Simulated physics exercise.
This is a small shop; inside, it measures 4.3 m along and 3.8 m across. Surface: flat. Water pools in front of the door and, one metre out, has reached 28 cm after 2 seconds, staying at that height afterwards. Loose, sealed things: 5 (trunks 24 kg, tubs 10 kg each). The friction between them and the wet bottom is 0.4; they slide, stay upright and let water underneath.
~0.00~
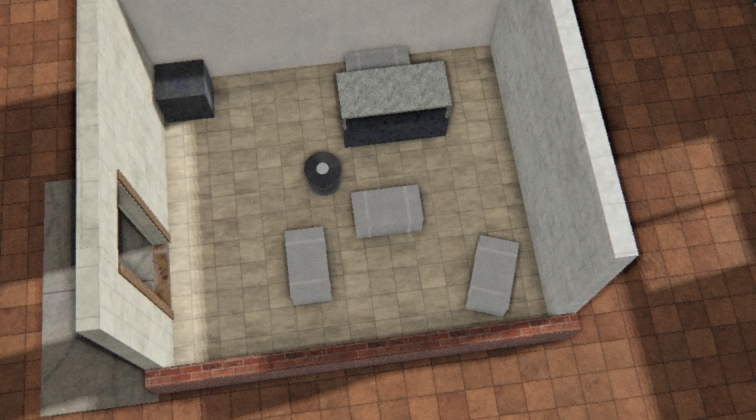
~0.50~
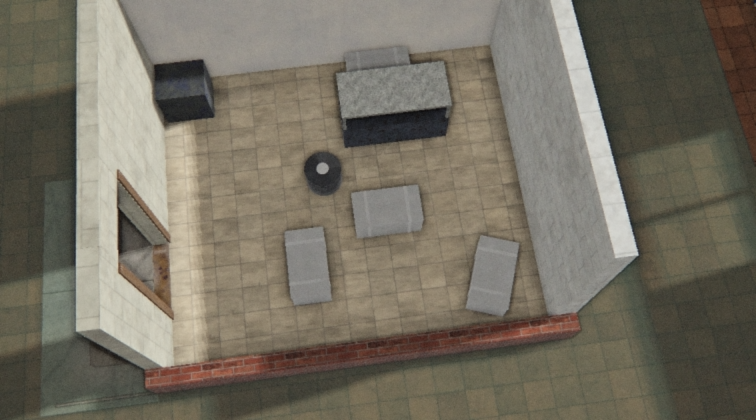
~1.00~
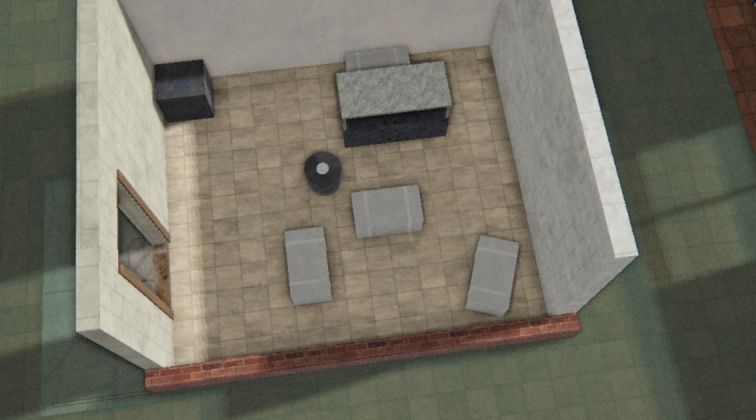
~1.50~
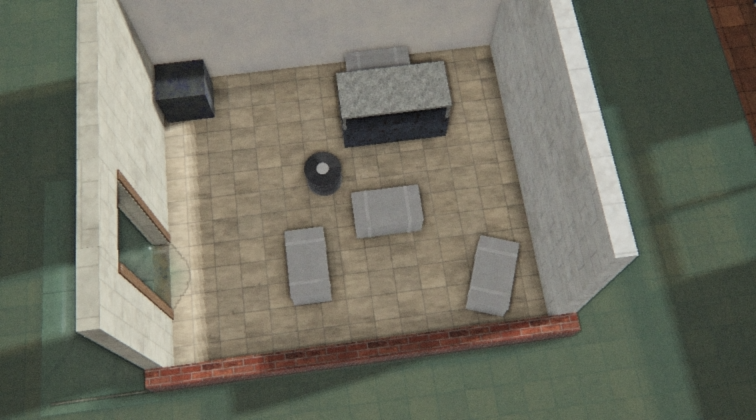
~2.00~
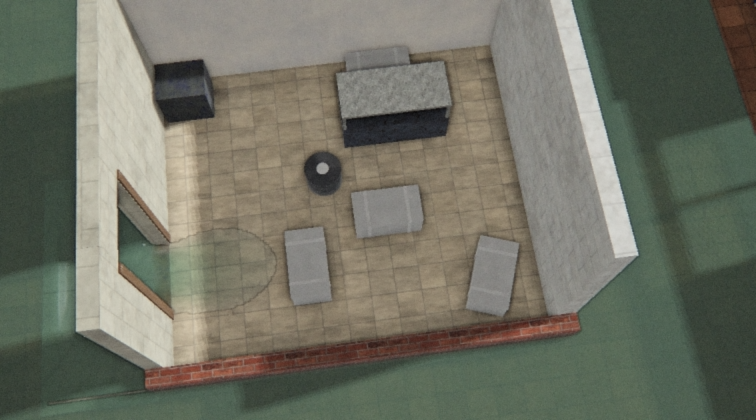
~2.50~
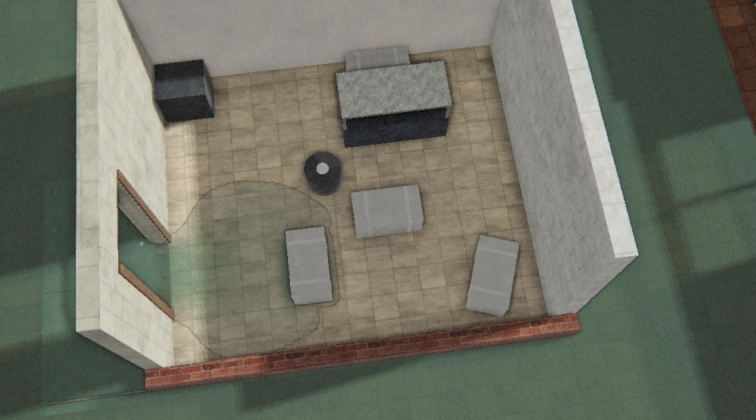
Greenish water covers the ground outside, then spreads through the left doorway across the tiled floor.
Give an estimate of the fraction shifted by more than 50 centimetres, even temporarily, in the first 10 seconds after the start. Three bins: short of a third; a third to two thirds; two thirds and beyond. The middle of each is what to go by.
Bin: Two thirds and beyond.
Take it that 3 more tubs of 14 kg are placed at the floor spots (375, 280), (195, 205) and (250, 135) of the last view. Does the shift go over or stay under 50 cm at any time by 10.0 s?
So, in the order asked, it's too far, not far enough and not far enough.
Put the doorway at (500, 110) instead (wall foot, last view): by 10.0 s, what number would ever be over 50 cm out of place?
That gives 5 of them.
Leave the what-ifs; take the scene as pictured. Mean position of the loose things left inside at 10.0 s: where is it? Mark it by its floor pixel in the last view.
Mean floor pixel: About (414, 153).
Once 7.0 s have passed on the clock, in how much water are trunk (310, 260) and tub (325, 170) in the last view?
Some 11 cm at the first, some 12 cm at the second.
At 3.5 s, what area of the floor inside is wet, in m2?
8.0 m2.
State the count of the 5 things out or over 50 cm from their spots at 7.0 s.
By my reckoning, 4.
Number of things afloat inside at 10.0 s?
By my count, 5.
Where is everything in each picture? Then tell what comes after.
The first frame shows a trunk at (307, 262) rests on the ground; a trunk at (387, 206), on the bottom; water covers 0.0 m2; 0 of 5 have shifted.
The second frame shows a trunk at (307, 262), on the bottom; a trunk at (387, 206), on the bottom; water covers 0.0 m2; 0 of 5 have shifted.
The third frame shows a trunk at (307, 262) rests on the ground; a trunk at (387, 206), on the bottom; 0.0 m2 under water; 0 of 5 have shifted.
The fourth frame shows a trunk at (307, 262), on the bottom; a trunk at (387, 206) rests on the ground; water covers 0.1 m2; 0 of 5 have shifted.
The fifth frame shows a trunk at (307, 262), on the bottom; a trunk at (387, 206) rests on the ground; 1.0 m2 under water; 0 of 5 have shifted.
The sixth frame shows a trunk at (308, 262), on the bottom; a trunk at (387, 206) rests on the ground; 3.1 m2 under water; 0 of 5 have shifted.
After 3.5 s 1 of 5 are over 50 cm from their spots; 0 afloat.
After 4.5 s 3 of 5 are over 50 cm from their spots; 0 afloat.
After 7.0 s 4 of 5 are over 50 cm from their spots; 5 afloat.
After 10.0 s 5 of 5 are over 50 cm from their spots, and 5 have been at some point; 5 afloat.
